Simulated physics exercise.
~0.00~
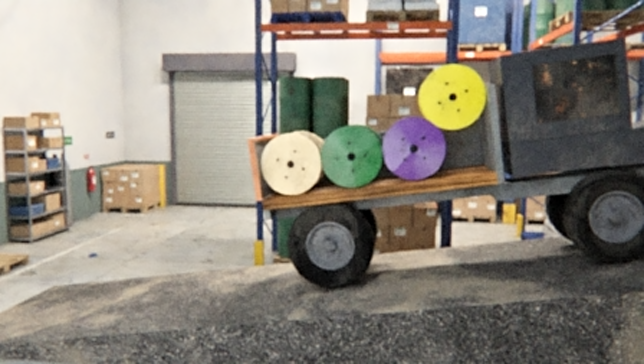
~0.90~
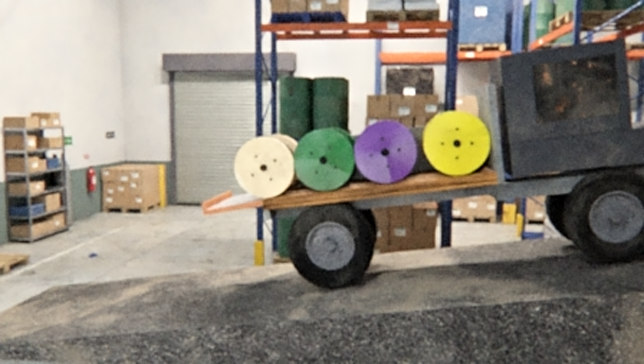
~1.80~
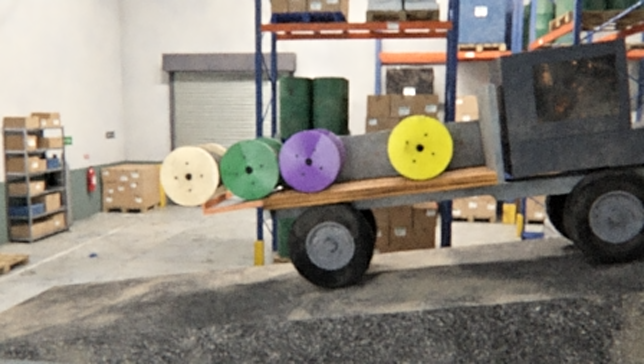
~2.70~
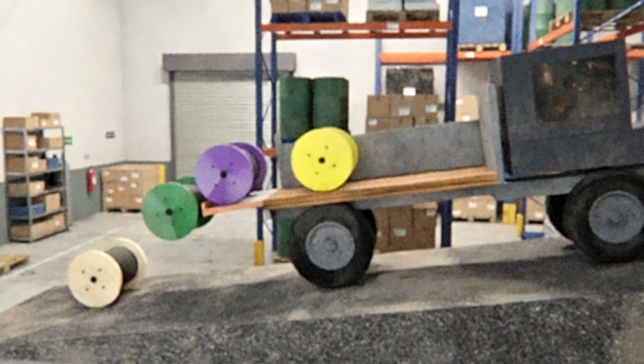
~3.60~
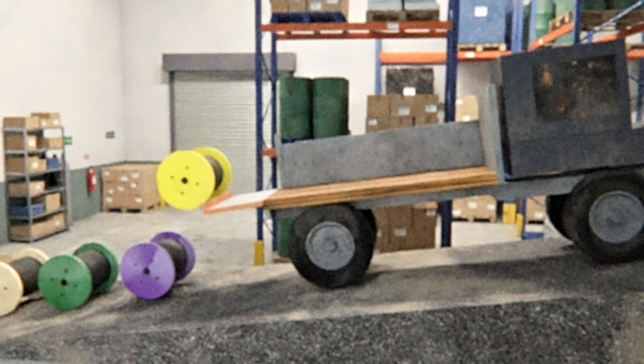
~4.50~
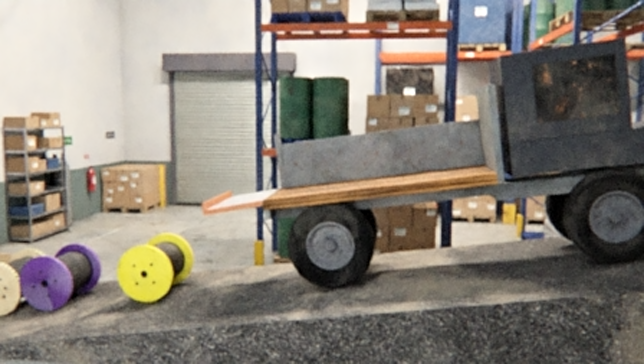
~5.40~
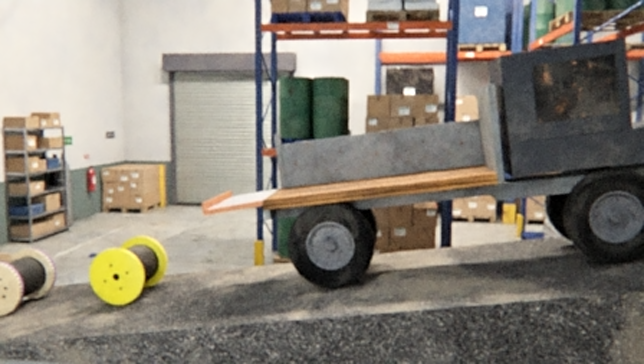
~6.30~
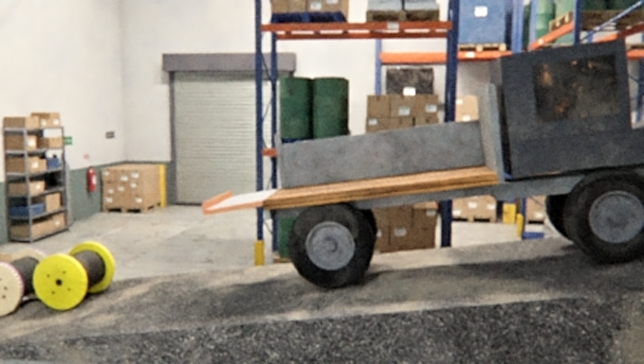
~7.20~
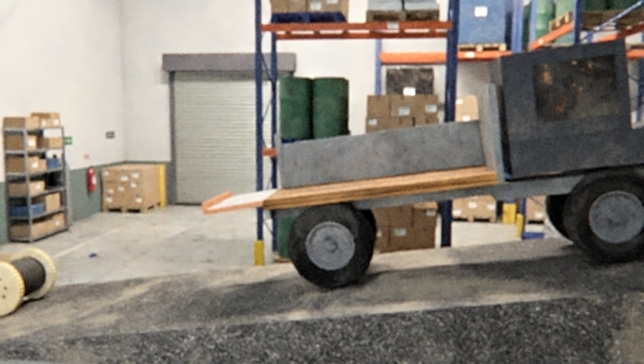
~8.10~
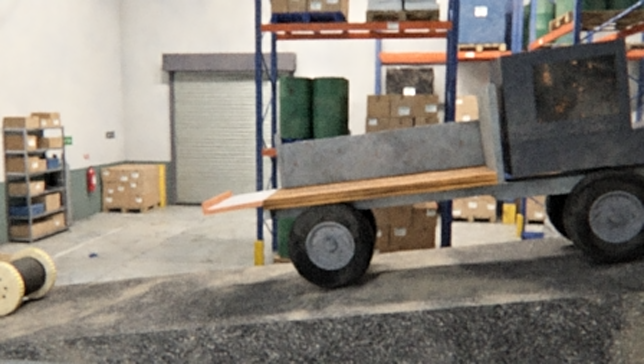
At the start, a grey pick-up stands on a slope falling to the left inside a warehouse, with cream, green and purple reels lined up on its bed and a yellow one resting higher at the right. The tailgate drops open, and the yellow reel comes down beside the others. All four roll left toward the lowered gate. The cream reel goes off the back first, followed by the green, the purple and finally the yellow. They land on the slope and roll away to the left. At the end, the bed is empty and a single cream reel remains visible at the left edge.
